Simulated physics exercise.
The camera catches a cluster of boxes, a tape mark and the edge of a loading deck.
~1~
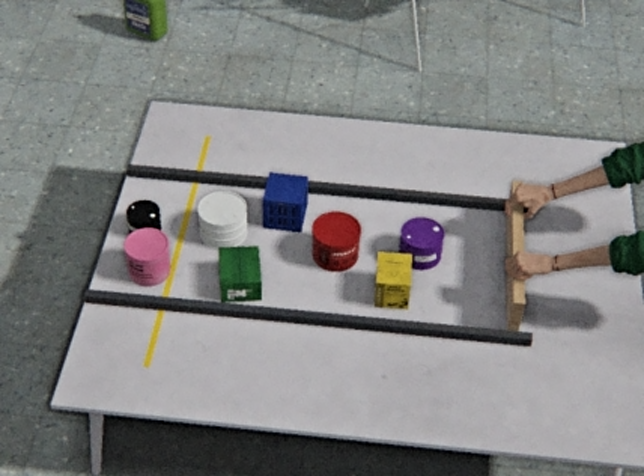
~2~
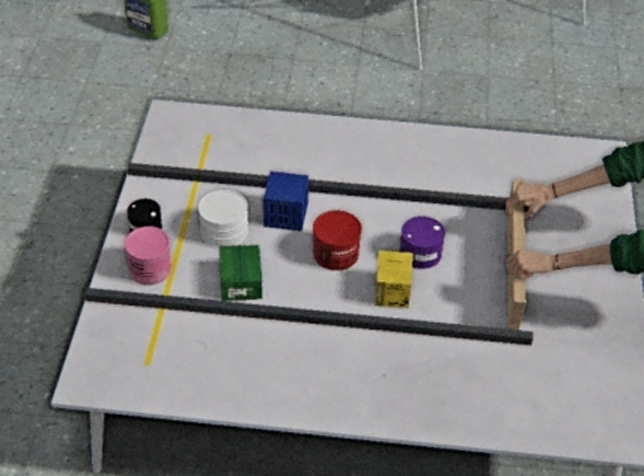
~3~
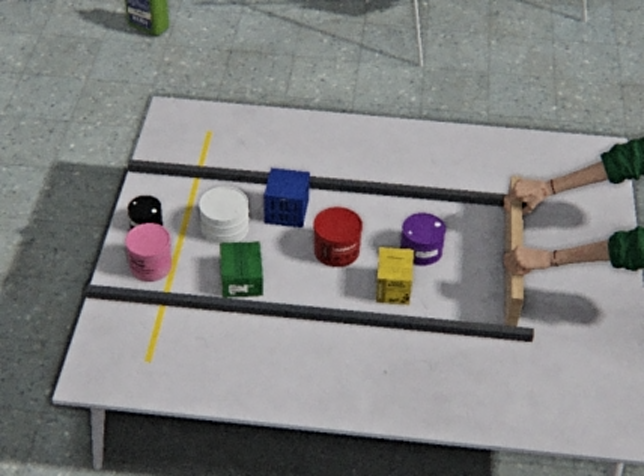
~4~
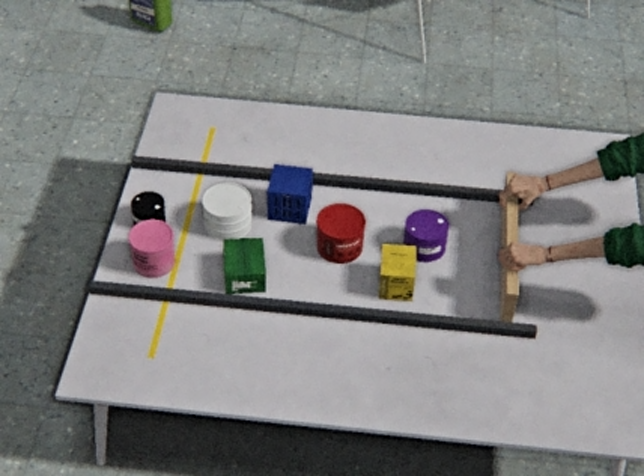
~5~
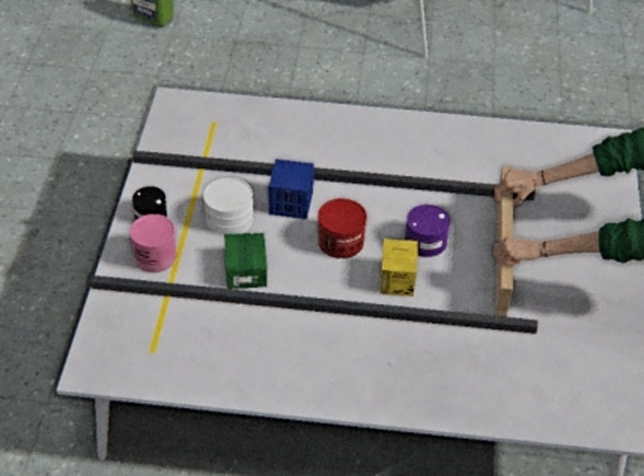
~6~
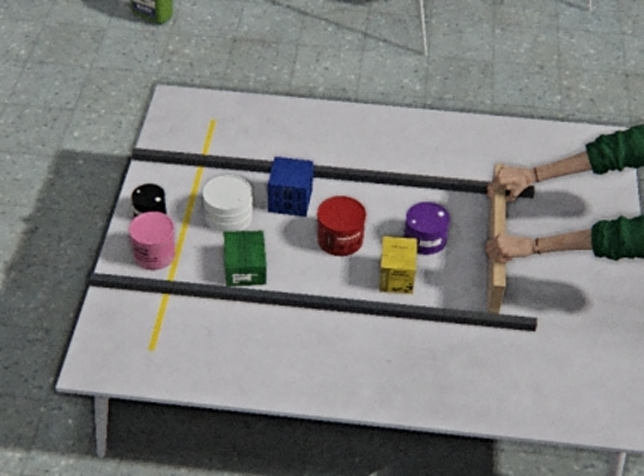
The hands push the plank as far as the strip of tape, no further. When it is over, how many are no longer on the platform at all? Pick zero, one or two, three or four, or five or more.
The answer is one or two.
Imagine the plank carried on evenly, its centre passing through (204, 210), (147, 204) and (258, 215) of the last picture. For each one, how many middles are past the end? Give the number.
First 2, next 5, last 0.
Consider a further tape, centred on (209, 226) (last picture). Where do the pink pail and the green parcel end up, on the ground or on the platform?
Outcome - pink pail: It leaves the top; green parcel: It keeps its spot.
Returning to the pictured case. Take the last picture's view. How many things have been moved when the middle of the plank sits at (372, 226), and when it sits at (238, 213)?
Moved so far: 3, later 8.
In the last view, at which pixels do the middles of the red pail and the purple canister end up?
Final positions - red pail around (125, 219), purple canister around (166, 204).
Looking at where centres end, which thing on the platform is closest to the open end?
White canister - nearest.
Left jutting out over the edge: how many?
Count: 3.
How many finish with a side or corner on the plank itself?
It ends up touching 3.
A little later, none off yet; black canister at rest near (149, 204); pink pail at rest near (153, 241); white canister at rest near (228, 204).
Next, none off yet; black canister at rest near (149, 204); pink pail at rest near (153, 241); white canister shifted a little near (216, 198).
When it is over, the number that fall off is one or two; down, pink pail and black canister.
